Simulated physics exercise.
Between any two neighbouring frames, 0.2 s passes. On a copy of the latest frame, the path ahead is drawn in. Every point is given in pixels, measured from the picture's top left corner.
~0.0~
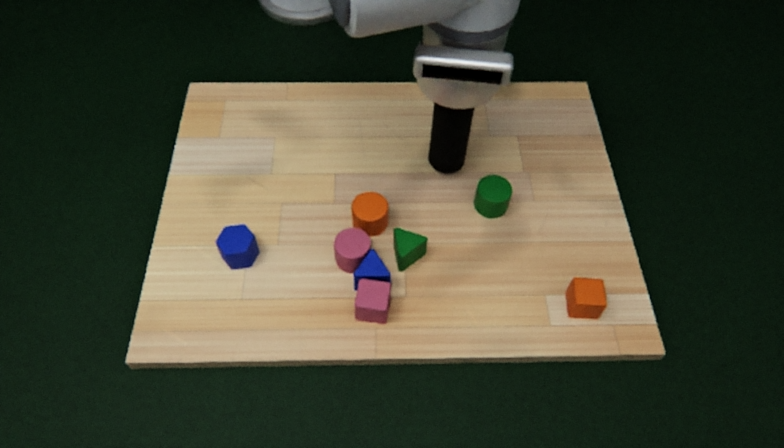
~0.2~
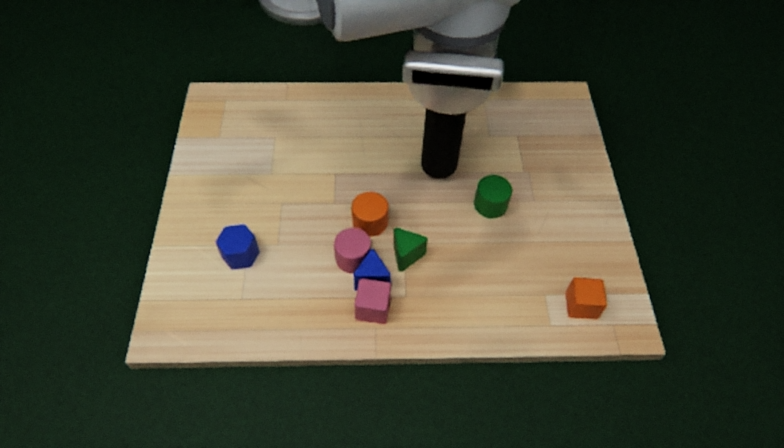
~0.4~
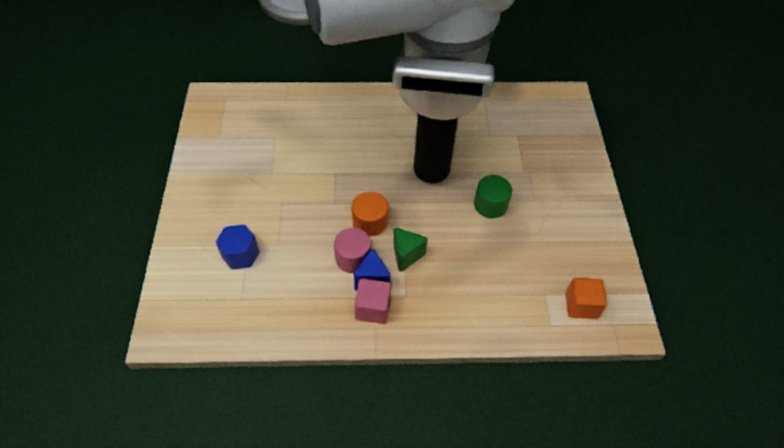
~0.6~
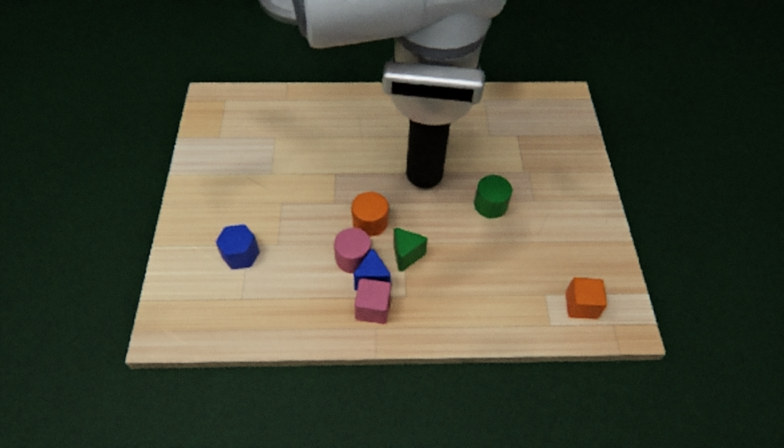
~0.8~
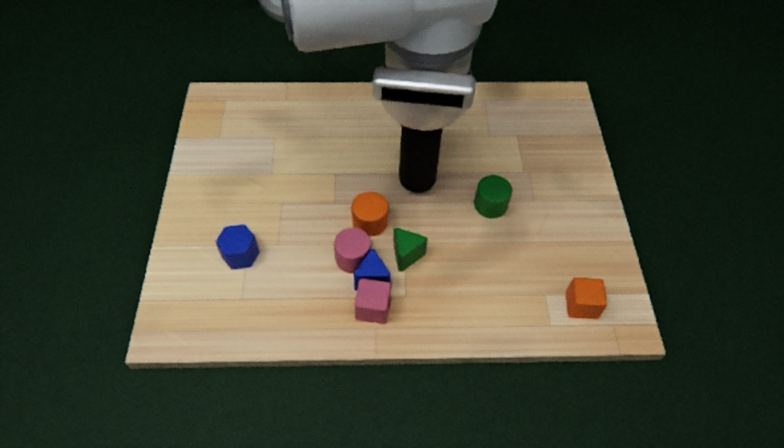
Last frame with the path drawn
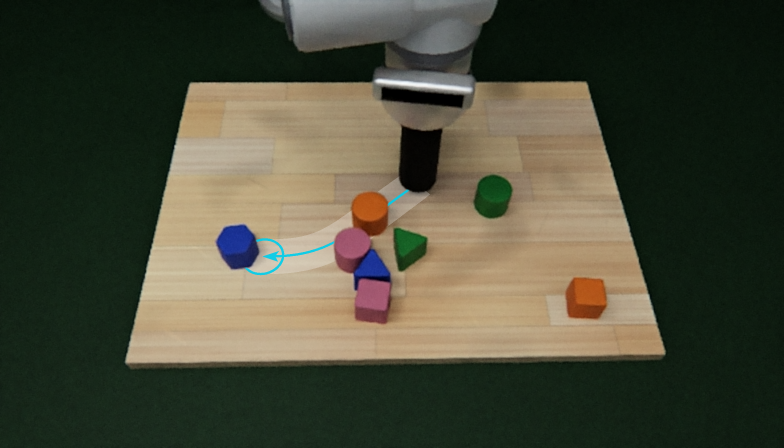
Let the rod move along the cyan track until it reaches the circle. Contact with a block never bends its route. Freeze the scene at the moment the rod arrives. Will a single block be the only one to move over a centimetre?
In short: No.
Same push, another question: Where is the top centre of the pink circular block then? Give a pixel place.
So, by the moment the path ends, you'll find the top centre of the pink circular block at (334, 270).
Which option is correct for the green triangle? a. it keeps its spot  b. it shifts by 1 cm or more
It's a.
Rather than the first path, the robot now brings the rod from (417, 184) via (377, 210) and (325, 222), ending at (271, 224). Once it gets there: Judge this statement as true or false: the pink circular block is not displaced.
Answer: False.
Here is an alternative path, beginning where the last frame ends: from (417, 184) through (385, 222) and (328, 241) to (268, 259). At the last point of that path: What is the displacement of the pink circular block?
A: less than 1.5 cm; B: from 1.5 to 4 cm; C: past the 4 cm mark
B
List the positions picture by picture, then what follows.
The first picture shows lower end of the rod at (446, 159), tops of blocks, blue hexagon at (235, 239), pink circular block at (352, 242), orange circular block at (370, 206), green triangle at (408, 240).
The second picture shows rod at (439, 164), blocks as before.
The third picture shows rod at (432, 169), blocks as before.
The fourth picture shows rod at (425, 174), blocks as before.
The fifth picture shows rod at (417, 178), blue hexagon at (235, 239), pink circular block at (352, 242), orange circular block at (370, 206), green triangle at (408, 240).
The drawn path runs from (417, 184) via (374, 215) and (325, 247), ending at (263, 256).
The first path, step by step. One third of the way, rod at (374, 210); pink circular block at (345, 254); orange circular block at (346, 222).
Two thirds of the way, rod at (323, 242); pink circular block at (334, 270); orange circular block at (293, 257).
At the end, rod at (261, 251); blue hexagon at (219, 240); pink circular block at (334, 270); orange circular block at (263, 276); green triangle not moved.
